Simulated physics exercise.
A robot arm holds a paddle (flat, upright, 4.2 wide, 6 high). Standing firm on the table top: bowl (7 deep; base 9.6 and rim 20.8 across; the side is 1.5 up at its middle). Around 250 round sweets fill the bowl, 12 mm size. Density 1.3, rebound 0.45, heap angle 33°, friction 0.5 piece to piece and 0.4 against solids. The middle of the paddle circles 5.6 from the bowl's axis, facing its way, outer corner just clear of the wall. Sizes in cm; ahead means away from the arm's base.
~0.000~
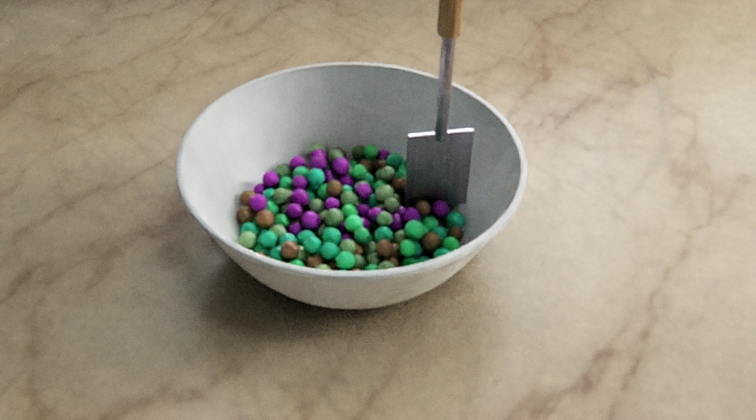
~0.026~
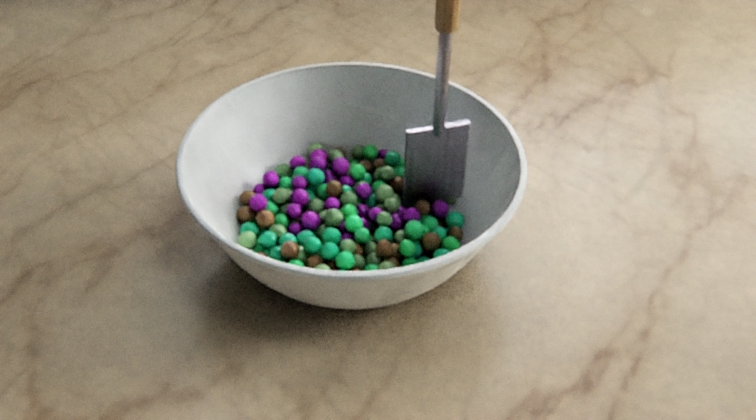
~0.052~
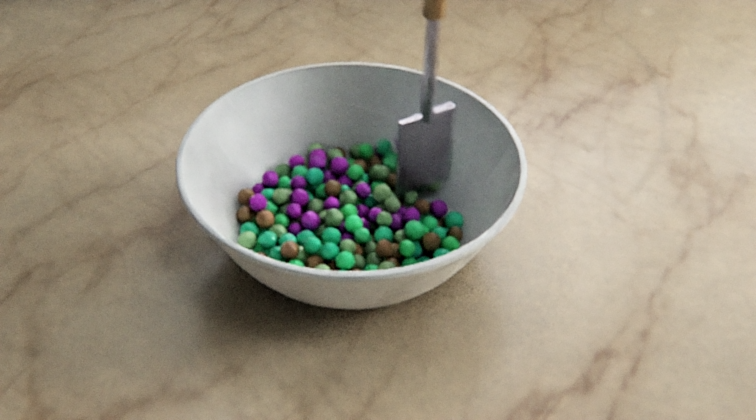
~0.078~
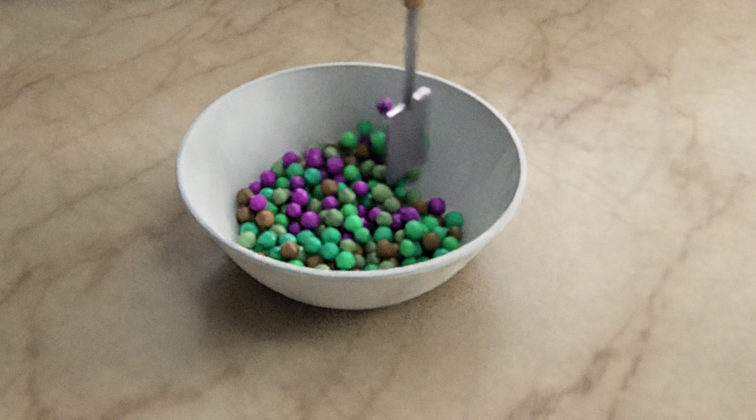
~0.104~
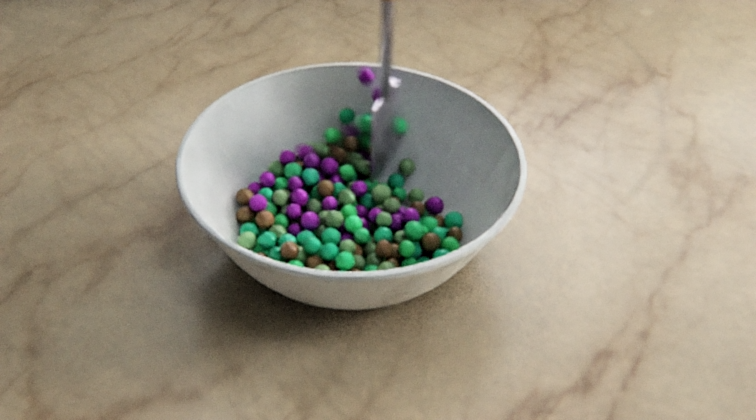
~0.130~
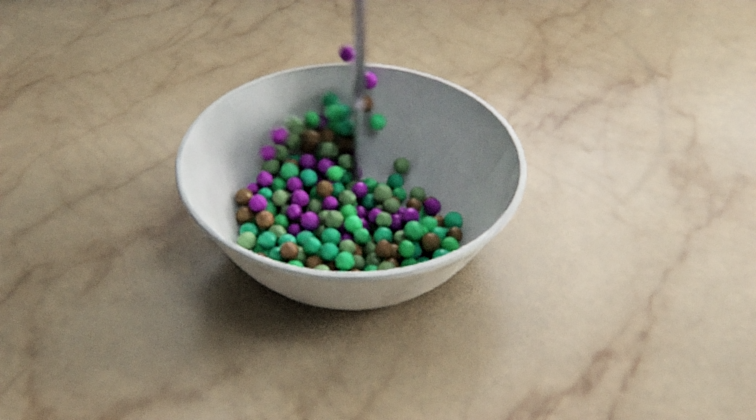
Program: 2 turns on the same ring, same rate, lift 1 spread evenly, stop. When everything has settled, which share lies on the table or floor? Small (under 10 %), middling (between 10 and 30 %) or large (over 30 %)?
Answer: Small; under 10 % of the round sweets finish on the table or floor.
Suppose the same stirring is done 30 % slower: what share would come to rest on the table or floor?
It would be near 0 per cent.
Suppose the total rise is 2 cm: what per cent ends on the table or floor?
About 5 per cent.
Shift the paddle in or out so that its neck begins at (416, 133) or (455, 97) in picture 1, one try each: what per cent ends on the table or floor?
Some 0 and 0 per cent.
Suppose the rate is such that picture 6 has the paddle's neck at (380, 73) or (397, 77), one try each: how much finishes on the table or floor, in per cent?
About 0 and 0 per cent.
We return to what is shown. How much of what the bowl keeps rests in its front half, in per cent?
About 50 per cent.
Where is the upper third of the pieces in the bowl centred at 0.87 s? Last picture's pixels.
Around (318, 233).
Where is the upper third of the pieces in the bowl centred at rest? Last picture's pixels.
Around (357, 206).
After 0.50 s, 328° round, highest piece 8 above the table; 236 in the bowl, 7 on the table or floor, 4 in flight or on the tool.
After 0.87 s, 220° round, highest piece 6 above the table; 234 in the bowl, 13 on the table or floor.
After 1.25 s, 0° round, highest piece 5 above the table; 234 in the bowl, 13 on the table or floor.
After 1.95 s, 0° round, highest piece 4 above the table; 234 in the bowl, 13 on the table or floor.
At rest, 234 in the bowl, 13 on the table or floor. That is 5 % on the table or floor.
